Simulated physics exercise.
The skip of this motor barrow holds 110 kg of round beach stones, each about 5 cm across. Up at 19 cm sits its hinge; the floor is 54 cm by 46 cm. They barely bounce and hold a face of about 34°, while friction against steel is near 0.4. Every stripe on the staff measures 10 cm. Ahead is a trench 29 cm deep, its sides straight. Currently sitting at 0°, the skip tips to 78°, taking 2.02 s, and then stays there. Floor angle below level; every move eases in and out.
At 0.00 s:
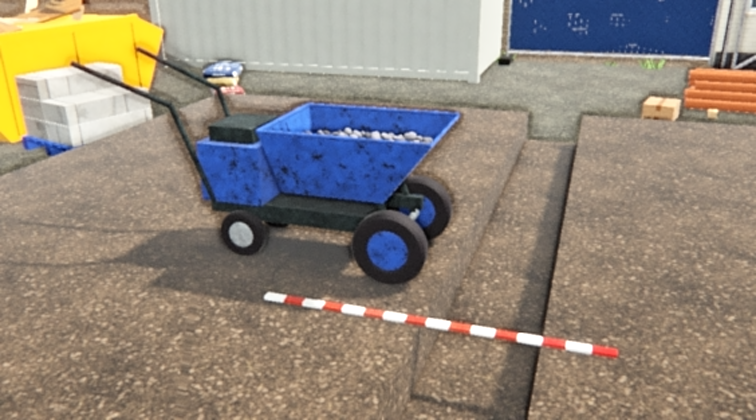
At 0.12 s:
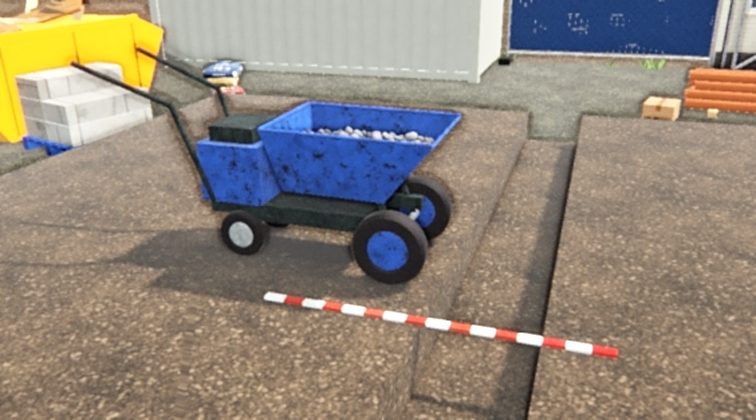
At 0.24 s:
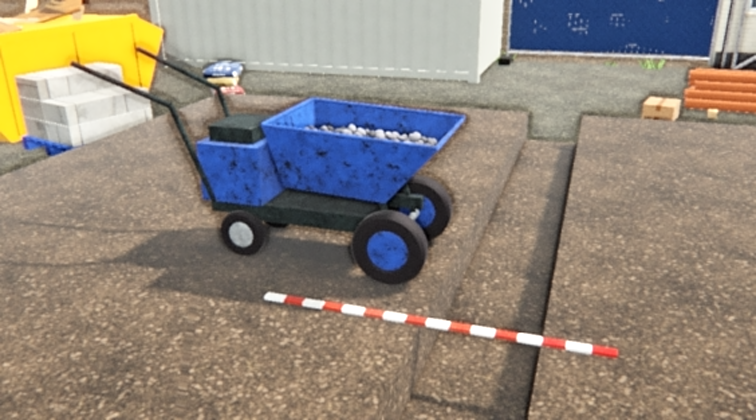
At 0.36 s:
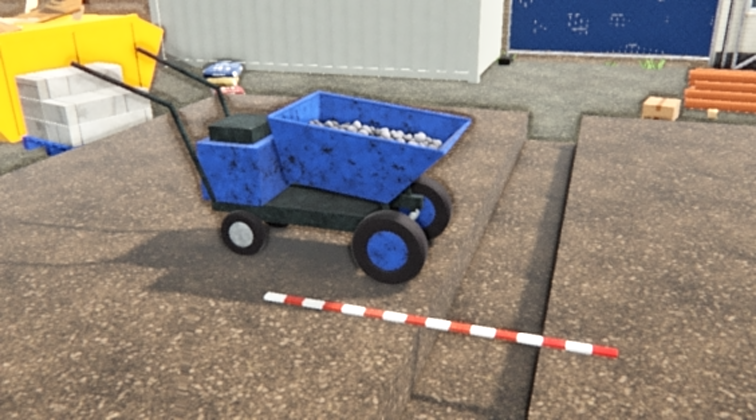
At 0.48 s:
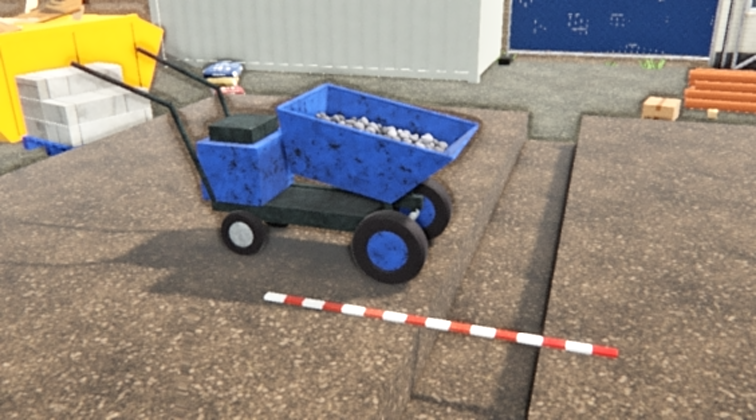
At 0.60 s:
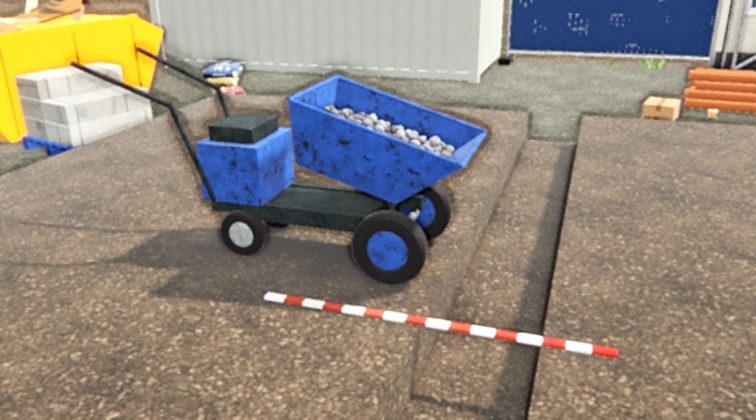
In the video, a blue motor barrow loaded with pale rounded stones stands still on brown ground beside a trench and a red-and-white staff, while its skip slowly tilts forward, the back rising and the lip shifting slightly right.
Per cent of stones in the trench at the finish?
About 66 %.
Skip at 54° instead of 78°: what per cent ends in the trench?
I'd guess some 40 in a hundred.
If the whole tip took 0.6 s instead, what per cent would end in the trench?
With that change, it comes to around 45 per cent.
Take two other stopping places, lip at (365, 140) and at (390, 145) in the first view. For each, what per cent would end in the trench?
Near 100 then near 100 percent.
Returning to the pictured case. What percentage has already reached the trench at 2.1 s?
Around 50 per cent of it, at that instant.
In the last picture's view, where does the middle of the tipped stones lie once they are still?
The middle should be near (535, 312).
After 1.5 s the floor is at 66°; 97 % in the skip, 3 % in the trench; the foremost stones are at (537, 250).
After 2.1 s the floor is at 78°; 19 % in the skip, 48 % in the trench, 33 % past the trench; the foremost stones are at (693, 307).
After 2.5 s the floor is at 78°; 2 % in the skip, 63 % in the trench, 35 % past the trench; the foremost stones are at (747, 323).
After 4.4 s the floor is at 78°; 0 % in the skip, 66 % in the trench, 34 % past the trench; the foremost stones are at (756, 324).
